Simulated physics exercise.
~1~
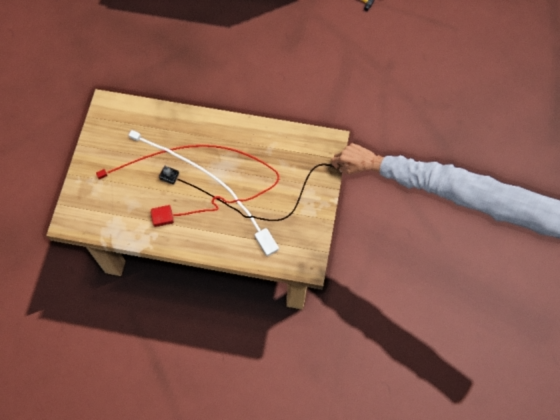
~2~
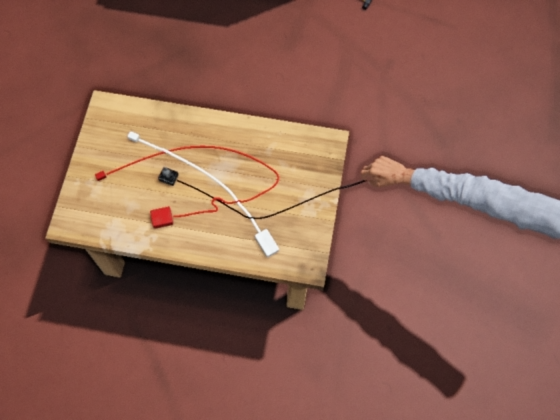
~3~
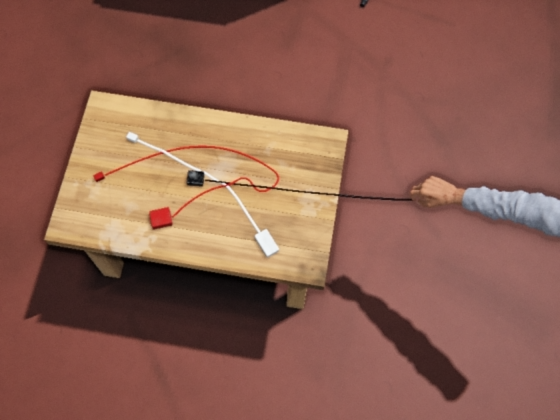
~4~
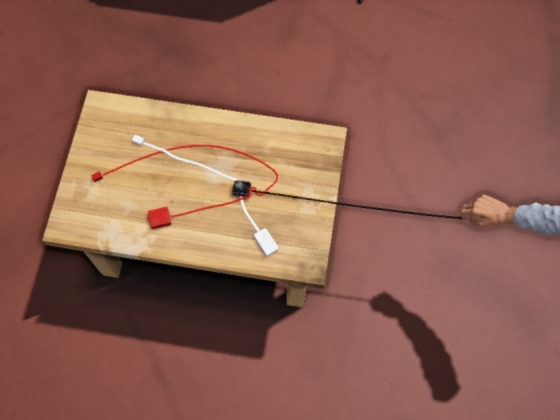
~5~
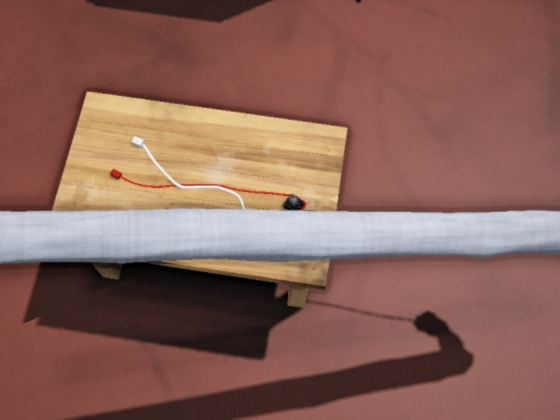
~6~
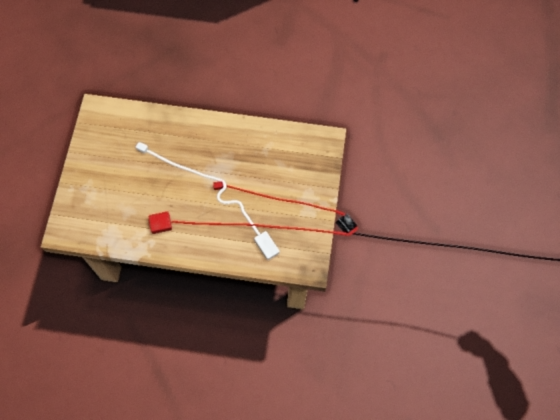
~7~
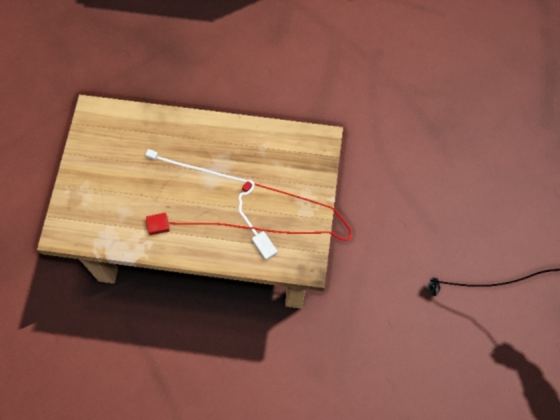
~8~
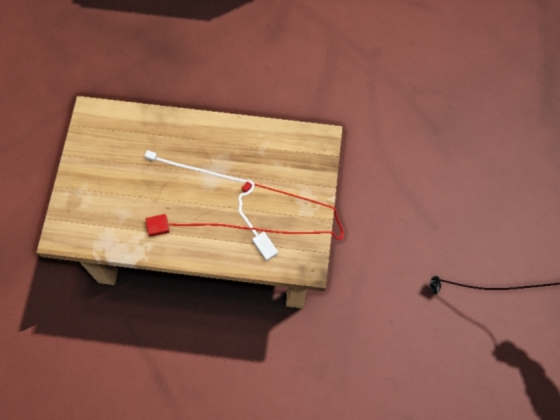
Hand pulling a black cable rightward off a wooden table, its charger dragging the tangled red lead and shifting the white one.
